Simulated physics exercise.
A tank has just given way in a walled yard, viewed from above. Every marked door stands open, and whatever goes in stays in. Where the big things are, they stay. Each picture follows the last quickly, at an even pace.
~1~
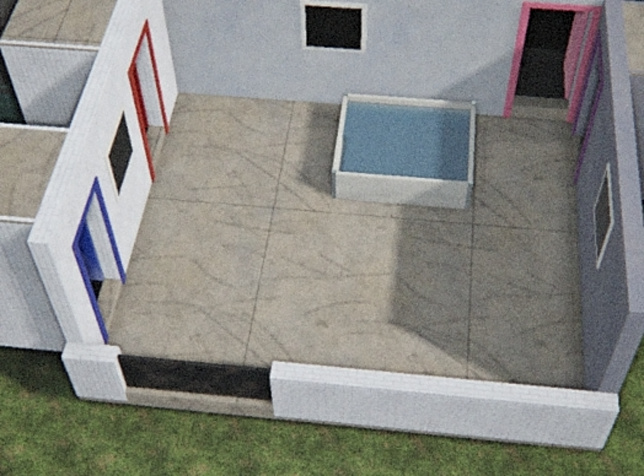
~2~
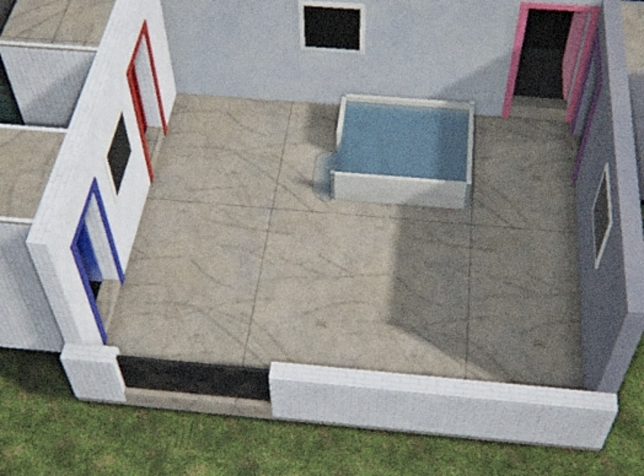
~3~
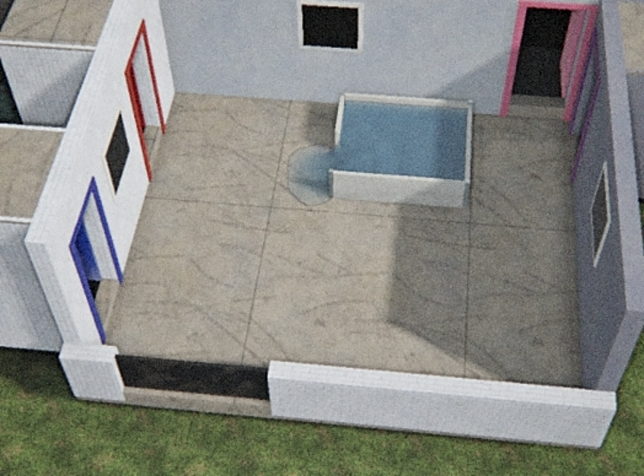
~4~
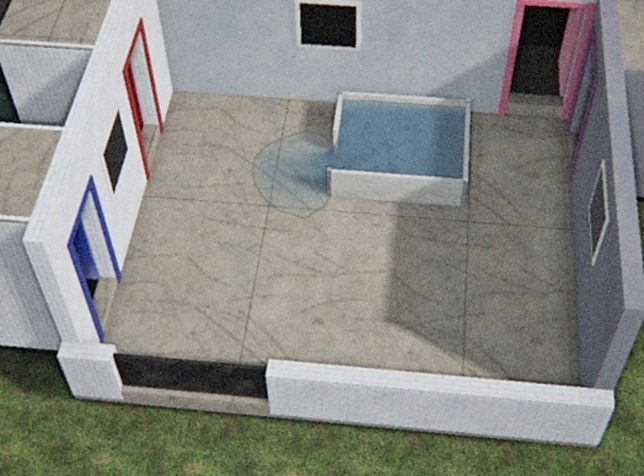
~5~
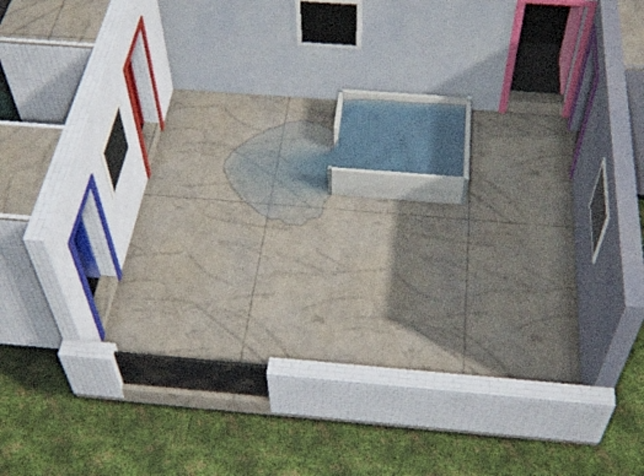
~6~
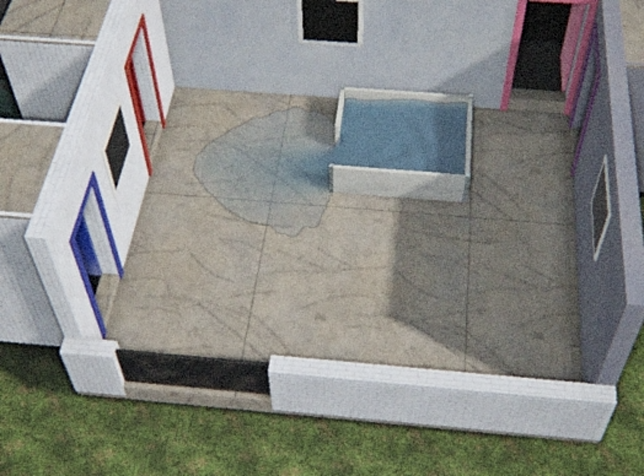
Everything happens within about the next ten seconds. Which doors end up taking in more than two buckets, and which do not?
The red door stays at two or below, the pink door stays at two or below, the purple door stays at two or below, the blue door stays at two or below.
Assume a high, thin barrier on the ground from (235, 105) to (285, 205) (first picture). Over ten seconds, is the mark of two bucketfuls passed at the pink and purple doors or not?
The pink door remains below and the purple door ends up above.
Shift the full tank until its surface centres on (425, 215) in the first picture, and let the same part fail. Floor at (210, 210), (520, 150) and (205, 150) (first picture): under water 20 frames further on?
First spot swamped, second bare, third swamped.
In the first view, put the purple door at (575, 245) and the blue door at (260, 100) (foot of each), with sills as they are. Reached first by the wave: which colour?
That's the one in red.
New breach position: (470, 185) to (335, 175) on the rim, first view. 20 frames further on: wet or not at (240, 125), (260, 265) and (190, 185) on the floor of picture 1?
The first point is spared, the second soaked, the third spared.
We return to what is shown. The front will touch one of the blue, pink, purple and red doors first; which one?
The one in red.
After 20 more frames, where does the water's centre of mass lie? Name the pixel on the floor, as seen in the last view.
The water centres close to (286, 183).
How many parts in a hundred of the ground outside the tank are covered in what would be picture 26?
Roughly 35 percent.
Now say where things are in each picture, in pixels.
In the first picture, the water tank at (405, 141) is whole and still.
In the second picture, the front is at (321, 196), out from the gap at (338, 169).
In the third picture, the front is at (294, 160), out from the gap at (336, 169).
In the fourth picture, water pours out at (335, 167) and has run to (261, 159).
In the fifth picture, water pours out at (335, 166) and has run to (232, 173).
In the sixth picture, water pours out at (337, 163) and has run to (200, 162).
A moment on, water covers 20 % of the floor; the red door wet at the sill, nothing in, the pink door not reached, the purple door not reached, the blue door not reached.
Next, water covers 30 % of the floor; the red door wet at the sill, nothing in, the pink door not reached, the purple door not reached, the blue door wet at the sill, nothing in.
Then, water covers 35 % of the floor; the red door wet at the sill, nothing in, the pink door not reached, the purple door not reached, the blue door wet at the sill, nothing in.
Later, water covers 55 % of the floor; the red door wet at the sill, nothing in, the pink door not reached, the purple door not reached, the blue door wet at the sill, nothing in.
In the end, water covers 85 % of the floor; the red door wet at the sill, nothing in, the pink door wet at the sill, nothing in, the purple door wet at the sill, nothing in, the blue door wet at the sill, nothing in.
